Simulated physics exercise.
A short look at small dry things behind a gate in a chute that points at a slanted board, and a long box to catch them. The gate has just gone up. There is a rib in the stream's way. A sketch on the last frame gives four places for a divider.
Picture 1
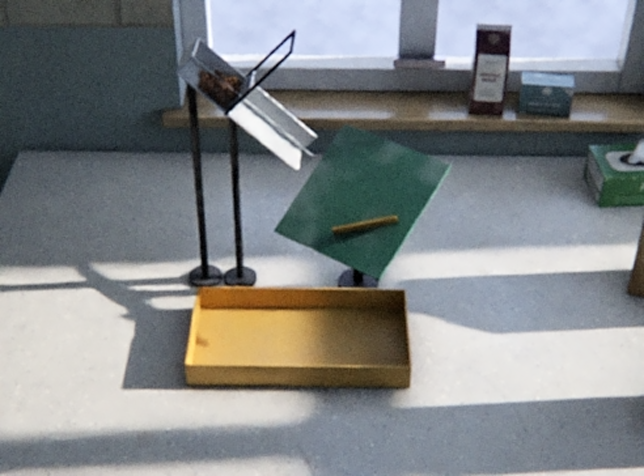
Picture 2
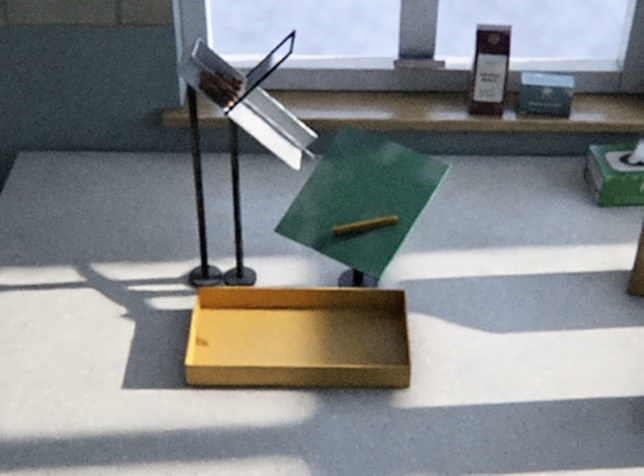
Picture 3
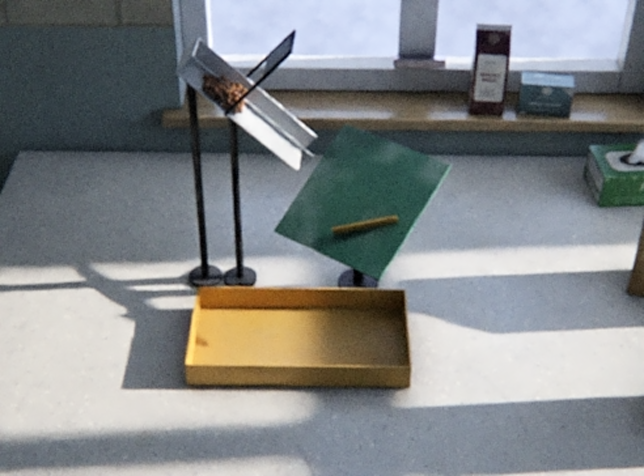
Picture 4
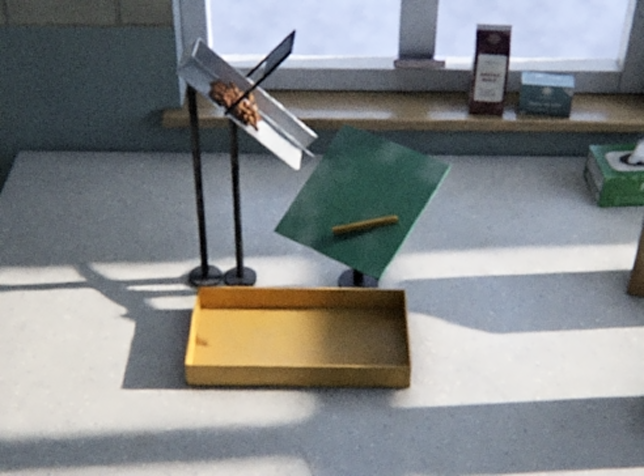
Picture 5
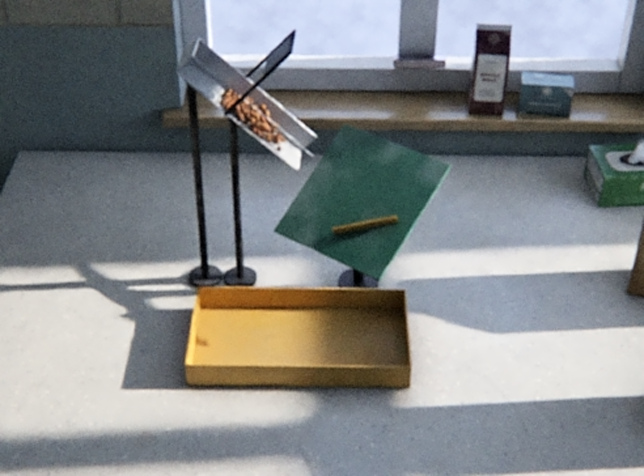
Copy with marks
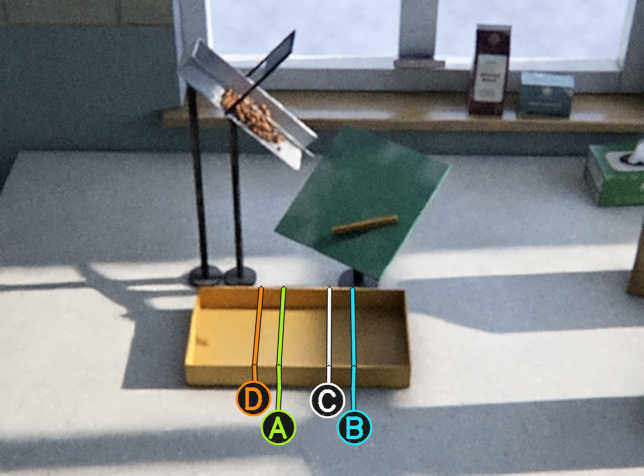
In this clip, a clump of small brown pieces slides down a tilted pale chute toward its lower right end, spreading out as it goes, while the slanted green board with its rib and the empty yellow box stay still.
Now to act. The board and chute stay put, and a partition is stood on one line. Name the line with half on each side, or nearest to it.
The best line is A.
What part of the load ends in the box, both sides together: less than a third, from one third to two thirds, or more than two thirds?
About that: More than two thirds.
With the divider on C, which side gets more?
Left.
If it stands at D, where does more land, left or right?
The right side.
On the marked copy, line A crosses the front rim at (278, 365); line B crosses the front rim at (353, 366); line C crosses the front rim at (328, 366); line D crosses the front rim at (254, 365).
For line A, of what is caught, about half on the left of the divider, about half on the right.
For line B, of what is caught, nearly all on the left of the divider, a stray few on the right.
For line C, of what is caught, nearly all on the left of the divider, a small part on the right.
For line D, of what is caught, a small part on the left of the divider, most on the right.
